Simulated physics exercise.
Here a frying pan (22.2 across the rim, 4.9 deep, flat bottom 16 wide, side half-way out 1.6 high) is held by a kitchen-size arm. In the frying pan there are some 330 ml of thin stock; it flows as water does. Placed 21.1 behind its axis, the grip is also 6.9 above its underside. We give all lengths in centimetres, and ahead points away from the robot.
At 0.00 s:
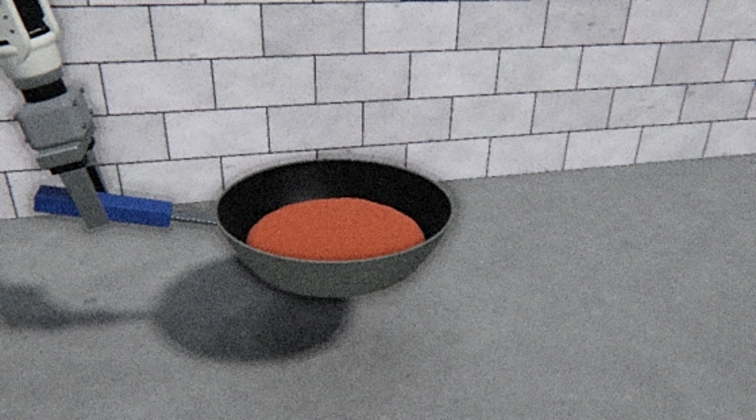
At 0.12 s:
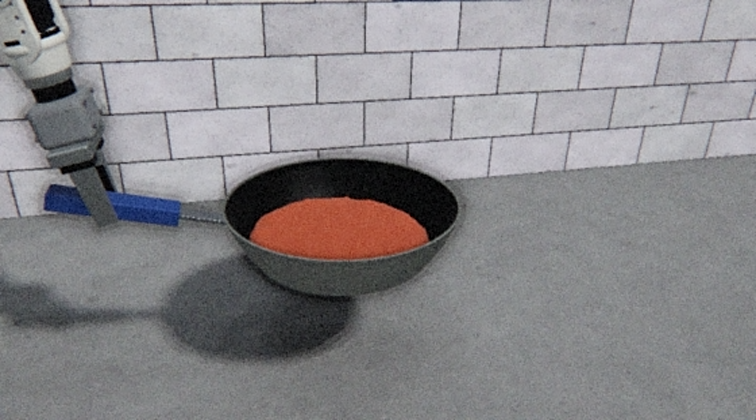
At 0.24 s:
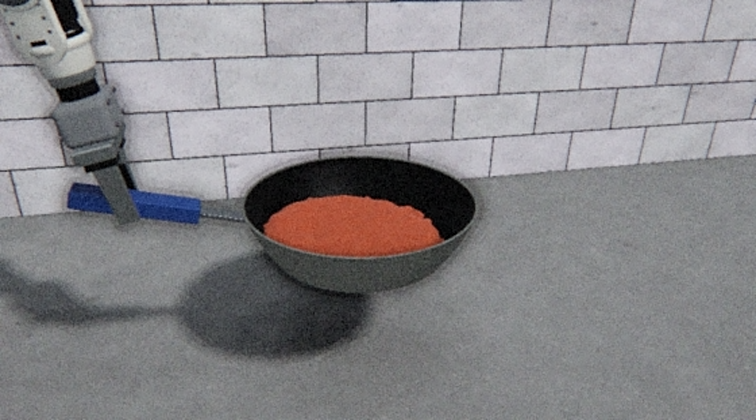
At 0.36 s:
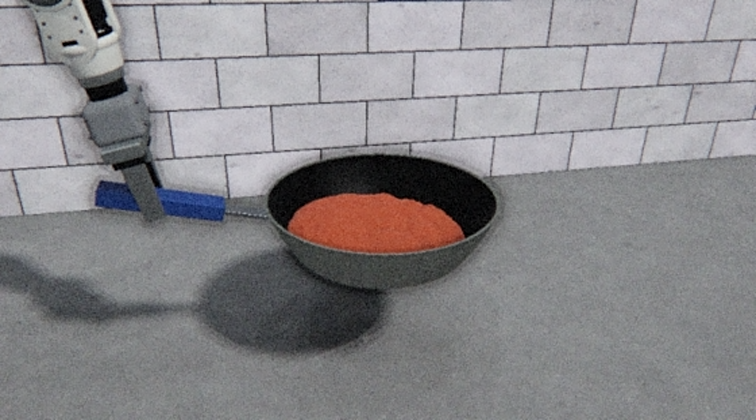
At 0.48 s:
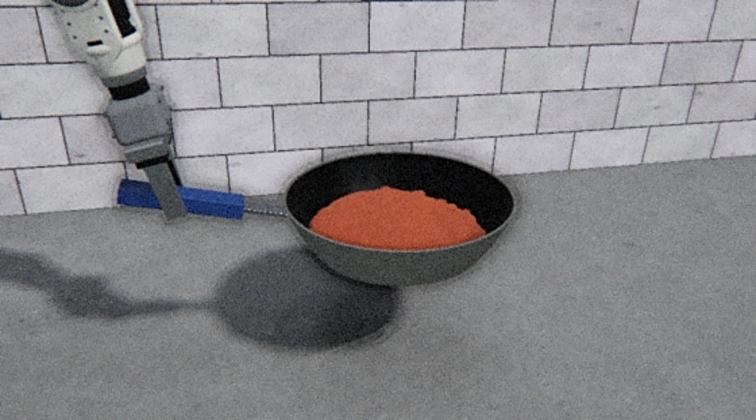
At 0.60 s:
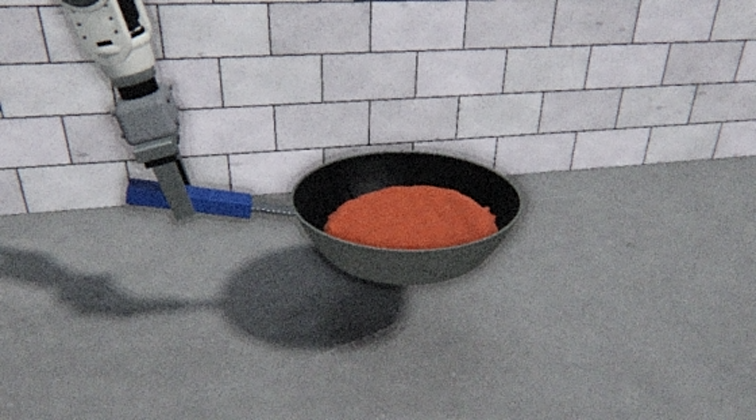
Robot arm holding a dark frying pan of reddish-orange contents by its blue handle, moving it steadily rightward above a grey surface.
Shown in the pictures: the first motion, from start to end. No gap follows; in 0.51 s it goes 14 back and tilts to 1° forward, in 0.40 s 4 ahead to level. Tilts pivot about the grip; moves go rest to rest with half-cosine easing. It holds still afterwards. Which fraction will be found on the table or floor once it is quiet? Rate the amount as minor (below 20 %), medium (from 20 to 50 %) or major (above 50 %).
Rated minor, below 20 %.
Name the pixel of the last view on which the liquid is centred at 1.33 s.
Around (221, 250).
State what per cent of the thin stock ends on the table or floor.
About 14 %.
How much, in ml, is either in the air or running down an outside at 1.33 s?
About 40 ml.
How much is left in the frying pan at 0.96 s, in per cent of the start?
About 100 per cent.
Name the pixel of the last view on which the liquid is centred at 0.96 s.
The centre is around (322, 239) in the last picture.
After 0.96 s, level, liquid up to 15 above the table; 335 ml in the frying pan.
After 1.33 s, level, liquid up to 17 above the table; 290 ml in the frying pan, 40 ml in the air or running down outside.
After 1.71 s, level, liquid up to 17 above the table; 290 ml in the frying pan, 40 ml on the table or floor.
After 2.51 s, level, liquid up to 15 above the table; 290 ml in the frying pan, 45 ml on the table or floor.
In the end, 290 ml in the frying pan, 45 ml on the table or floor. That is 13 % on the table or floor.
